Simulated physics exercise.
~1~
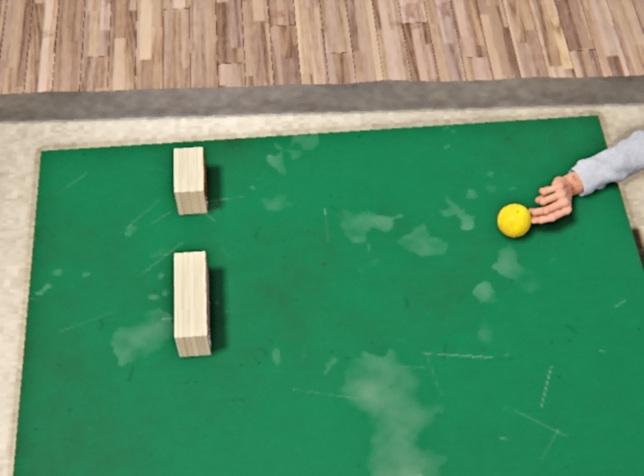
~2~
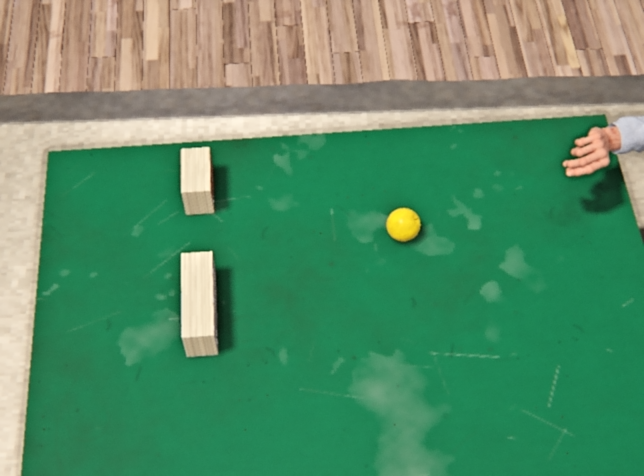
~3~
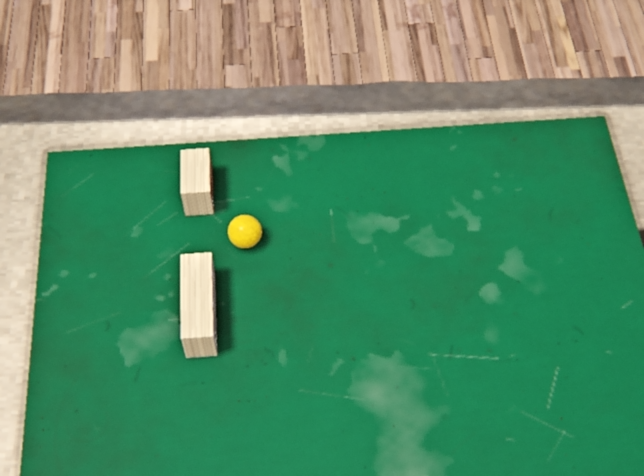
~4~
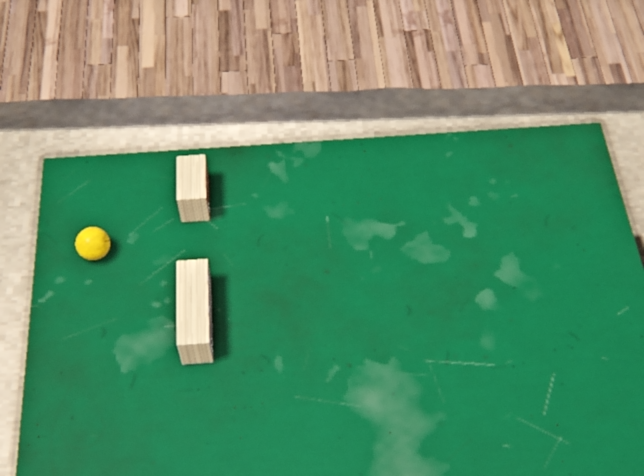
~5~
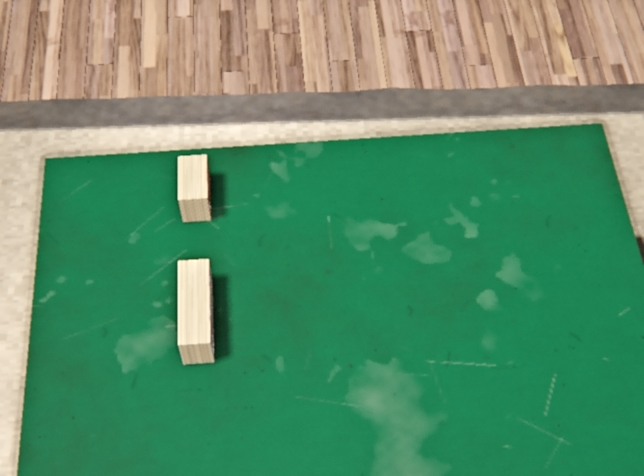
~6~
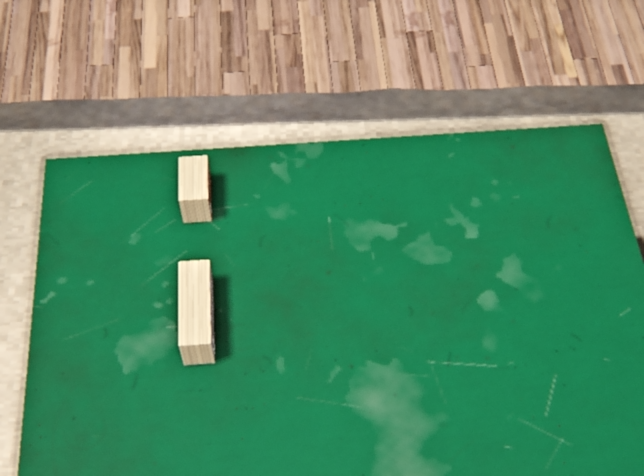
A worn green mat, its surface scuffed with pale patches, is seen from above at an angle, with wooden flooring beyond it and the view swaying slightly. Two pale, wood-coloured blocks stand toward the left, one behind the other, with a narrow gap between them. At the right, a hand in a light sleeve releases a round yellow object and draws back out of sight. The yellow object travels left across the mat and nears the opening. It passes between the blocks without disturbing them, continues toward the left edge, and disappears from view, leaving both blocks standing.
